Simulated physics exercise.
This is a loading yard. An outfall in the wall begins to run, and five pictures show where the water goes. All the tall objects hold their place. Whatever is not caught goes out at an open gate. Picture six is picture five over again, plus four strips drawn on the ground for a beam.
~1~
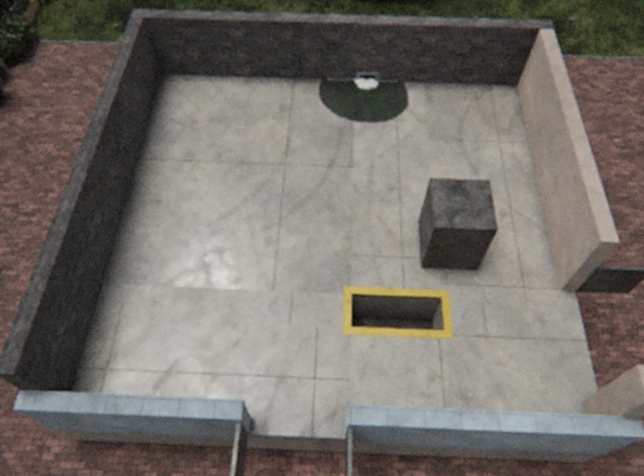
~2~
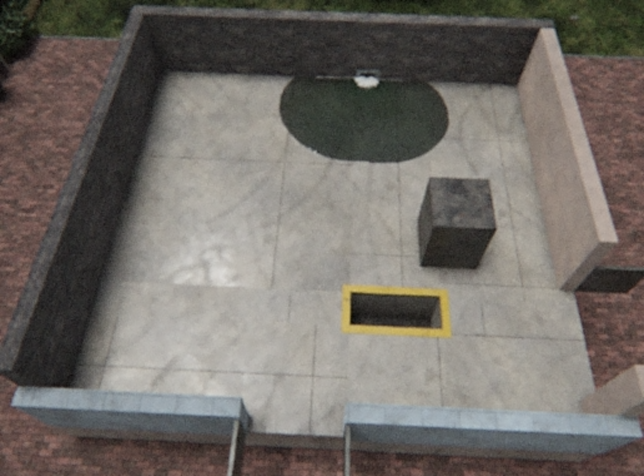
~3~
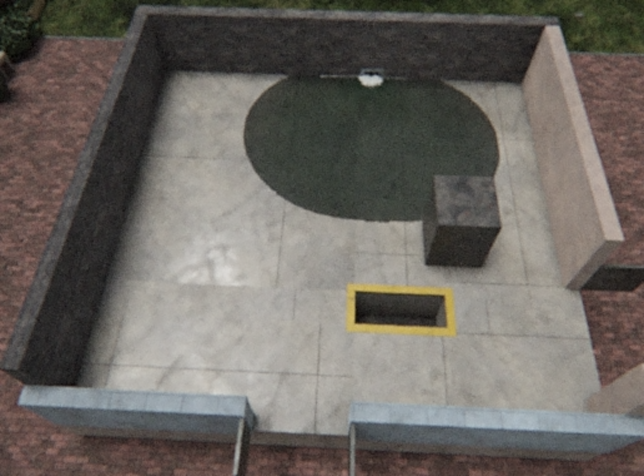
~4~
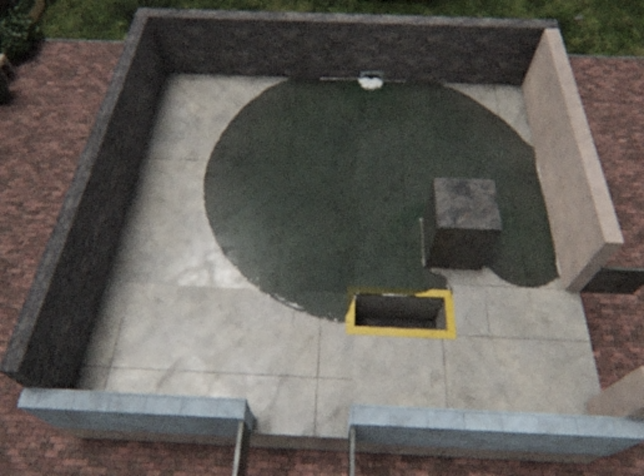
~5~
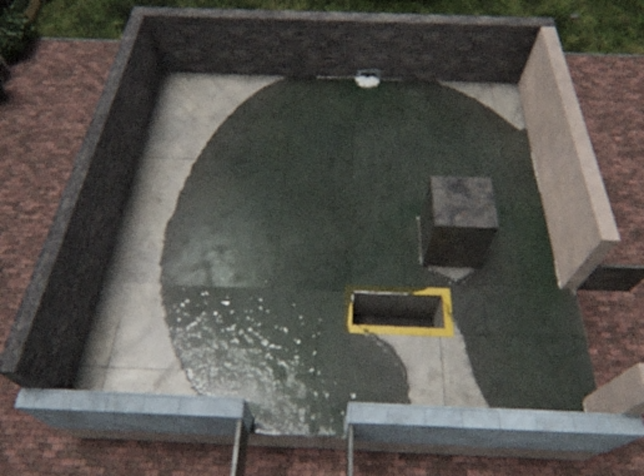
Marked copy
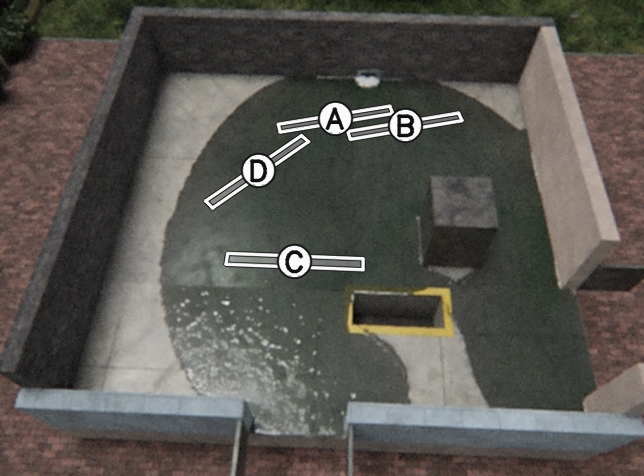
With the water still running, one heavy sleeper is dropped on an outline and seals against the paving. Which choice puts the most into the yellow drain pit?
Use position C.
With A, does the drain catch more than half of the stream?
No, it does not.
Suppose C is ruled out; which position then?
D it is.
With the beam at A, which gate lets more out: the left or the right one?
More leaves on the left.
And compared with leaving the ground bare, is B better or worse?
Position B is worse.
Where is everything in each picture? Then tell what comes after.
Outfall at (367, 77); yellow drain pit at (397, 312); open gate at (571, 342); open gate at (298, 419); front seen at (363, 119), 3 % of the ground wet; yellow drain pit still dry, in the first frame.
Front seen at (389, 160), 12 % of the ground wet; yellow drain pit still dry, in the second frame.
Front seen at (306, 207), 28 % of the ground wet; yellow drain pit still dry, in the third frame.
Front seen at (558, 270), 48 % of the ground wet; yellow drain pit taking water, in the fourth frame.
Front seen at (577, 376), 68 % of the ground wet; yellow drain pit taking water, in the fifth frame.
On the marked copy, A from (279, 128) to (391, 109); B from (349, 135) to (460, 116); C from (226, 258) to (363, 264); D from (209, 204) to (304, 138).
For position A, about 20 % of the stream goes into the yellow drain pit, about 80 % out by the gates.
For position B, about 19 % of the stream goes into the yellow drain pit, about 80 % out by the gates.
For position C, about 44 % of the stream goes into the yellow drain pit, about 56 % out by the gates.
For position D, about 33 % of the stream goes into the yellow drain pit, about 66 % out by the gates.
